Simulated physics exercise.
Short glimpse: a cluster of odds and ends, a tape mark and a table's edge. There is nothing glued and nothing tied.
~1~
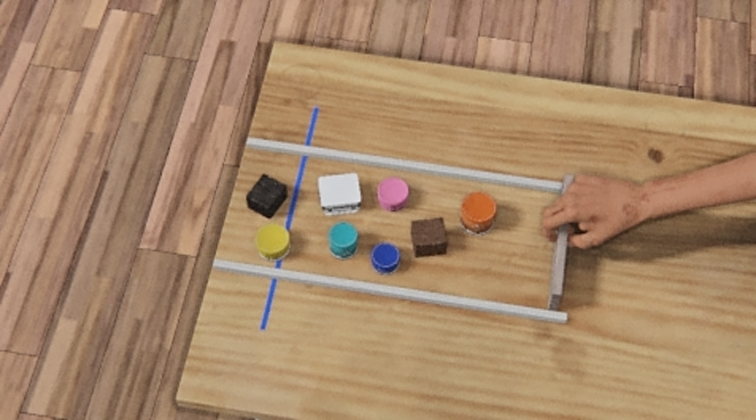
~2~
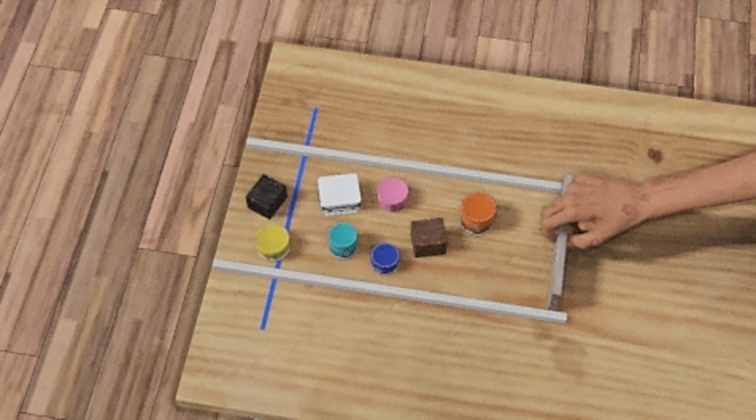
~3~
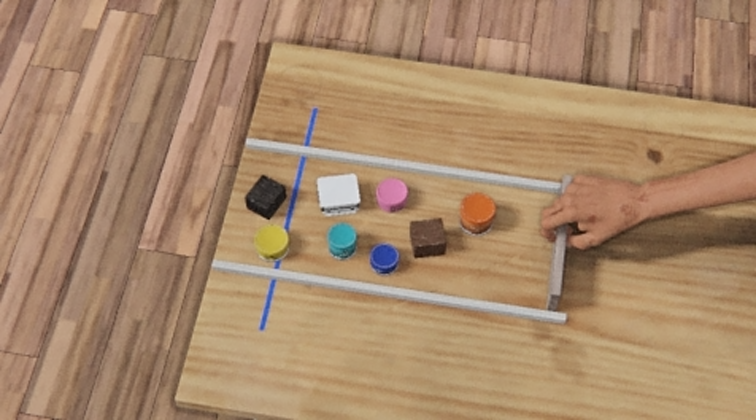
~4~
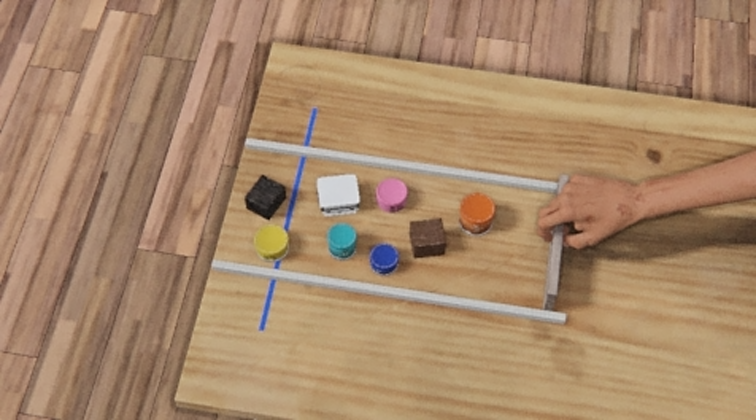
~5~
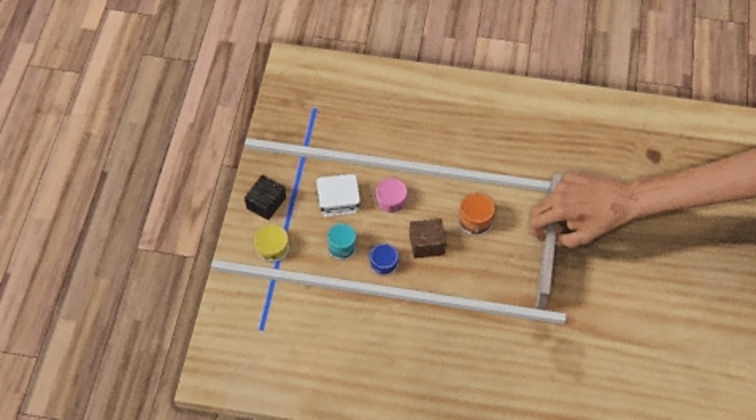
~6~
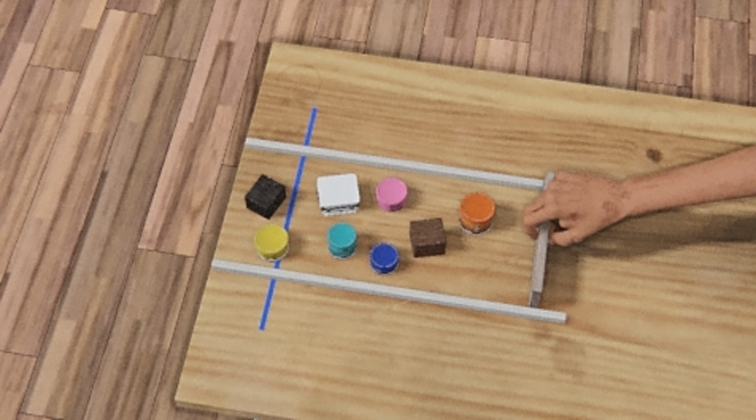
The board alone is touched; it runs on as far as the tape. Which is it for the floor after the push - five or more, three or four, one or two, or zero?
For the floor it is one or two.
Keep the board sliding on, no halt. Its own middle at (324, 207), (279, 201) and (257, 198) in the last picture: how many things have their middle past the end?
0; 3; 4.
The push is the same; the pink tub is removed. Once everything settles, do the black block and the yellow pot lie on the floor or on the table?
Looking at the two, the black block ends up below and the yellow pot ends up below.
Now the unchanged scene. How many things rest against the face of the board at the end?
Counting them up gives 4.
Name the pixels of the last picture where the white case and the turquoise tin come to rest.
The first ends close to (242, 184), the second close to (242, 230).
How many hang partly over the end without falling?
Overhanging: 1.
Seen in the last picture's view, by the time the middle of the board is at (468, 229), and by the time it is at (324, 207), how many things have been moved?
1 and 8.
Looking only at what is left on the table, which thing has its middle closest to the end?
It's the white case.
Soon after, none off yet; black block at rest near (266, 197); yellow pot at rest near (272, 243); white case at rest near (338, 195).
After that, none off yet; black block at rest near (266, 197); yellow pot at rest near (272, 243); white case displaced about its own width near (315, 193).
In the end, the number that fall off is one or two; gone, yellow pot and black block.
